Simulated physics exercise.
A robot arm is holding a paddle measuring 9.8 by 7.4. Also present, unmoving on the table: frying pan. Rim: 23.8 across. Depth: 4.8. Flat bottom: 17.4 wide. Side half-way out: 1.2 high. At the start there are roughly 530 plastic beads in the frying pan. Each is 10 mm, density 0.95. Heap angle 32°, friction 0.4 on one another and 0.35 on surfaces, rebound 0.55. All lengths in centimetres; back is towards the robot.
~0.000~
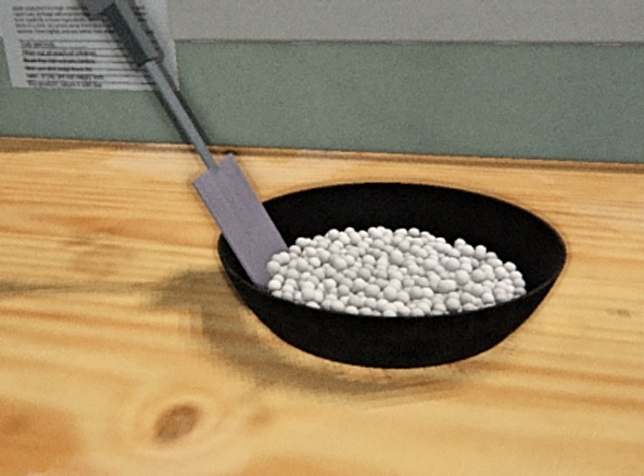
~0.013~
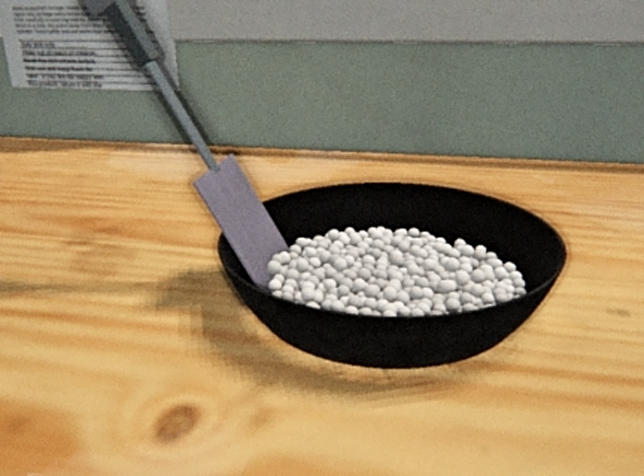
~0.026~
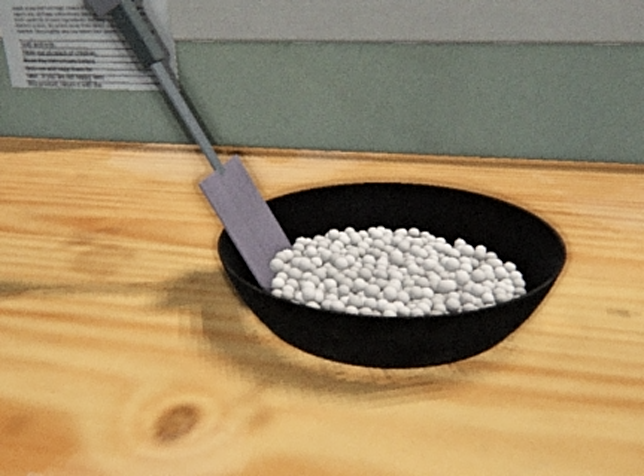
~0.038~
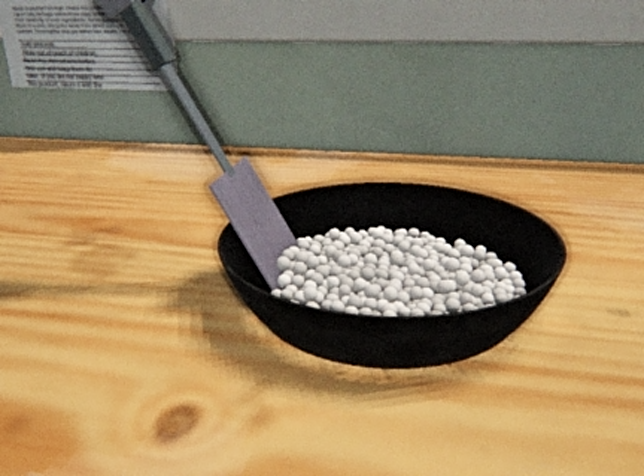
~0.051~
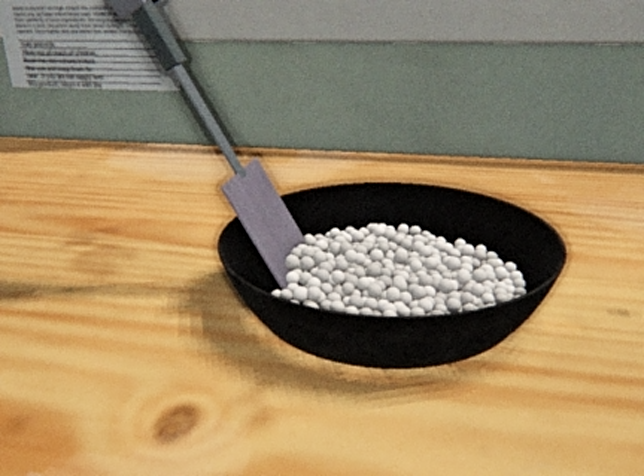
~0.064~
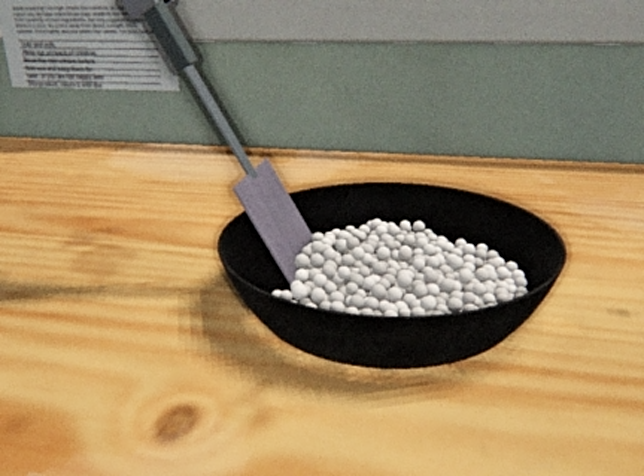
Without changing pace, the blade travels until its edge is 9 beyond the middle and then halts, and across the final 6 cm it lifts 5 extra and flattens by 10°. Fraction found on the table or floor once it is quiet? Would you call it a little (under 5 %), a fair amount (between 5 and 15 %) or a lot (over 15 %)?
A fair amount, between 5 and 15 %.
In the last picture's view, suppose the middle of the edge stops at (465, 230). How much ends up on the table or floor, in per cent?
0 %.
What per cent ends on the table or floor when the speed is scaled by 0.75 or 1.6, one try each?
About 5 and 15 per cent.
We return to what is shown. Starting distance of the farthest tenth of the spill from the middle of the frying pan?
Radial distance: Approx. 45 cm.
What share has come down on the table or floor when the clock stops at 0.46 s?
Share at that moment: About 10 %.
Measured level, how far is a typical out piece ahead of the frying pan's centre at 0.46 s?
Distance ahead of centre: Approx. 20 cm.
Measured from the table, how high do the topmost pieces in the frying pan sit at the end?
Roughly 4.5 cm.
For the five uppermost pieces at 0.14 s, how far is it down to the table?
Estimated height above table: Approx. 4 cm.
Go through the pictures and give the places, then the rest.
Paddle top edge at (212, 167), sloping 61°; upper third of the load around (378, 275), from x 265 to 520, top at y 235; 532 in the frying pan, in the first picture.
Paddle top edge at (213, 167), sloping 61°; upper third of the load around (378, 275), from x 265 to 520, top at y 235, in the second picture.
Paddle top edge at (219, 168), sloping 61°; upper third of the load around (374, 274), from x 265 to 520, top at y 235, in the third picture.
Paddle top edge at (228, 170), sloping 61°; upper third of the load around (370, 273), from x 265 to 520, top at y 230, in the fourth picture.
Paddle top edge at (240, 171), sloping 61°; upper third of the load around (369, 270), from x 265 to 520, top at y 230, in the fifth picture.
Paddle top edge at (251, 172), sloping 61°; upper third of the load around (372, 269), from x 265 to 520, top at y 225; 532 in the frying pan, in the sixth picture.
After 0.14 s, sloping 61°, highest piece 4 above the table; 532 in the frying pan.
After 0.22 s, sloping 58°, highest piece 5 above the table; 532 in the frying pan.
After 0.46 s, sloping 51°, highest piece 9 above the table; 479 in the frying pan, 49 on the table or floor, 4 on the blade or in flight.
After 1.51 s, sloping 51°, highest piece 4 above the table; 479 in the frying pan, 53 on the table or floor.
At rest, 479 in the frying pan, 53 on the table or floor. That is 10 % on the table or floor.
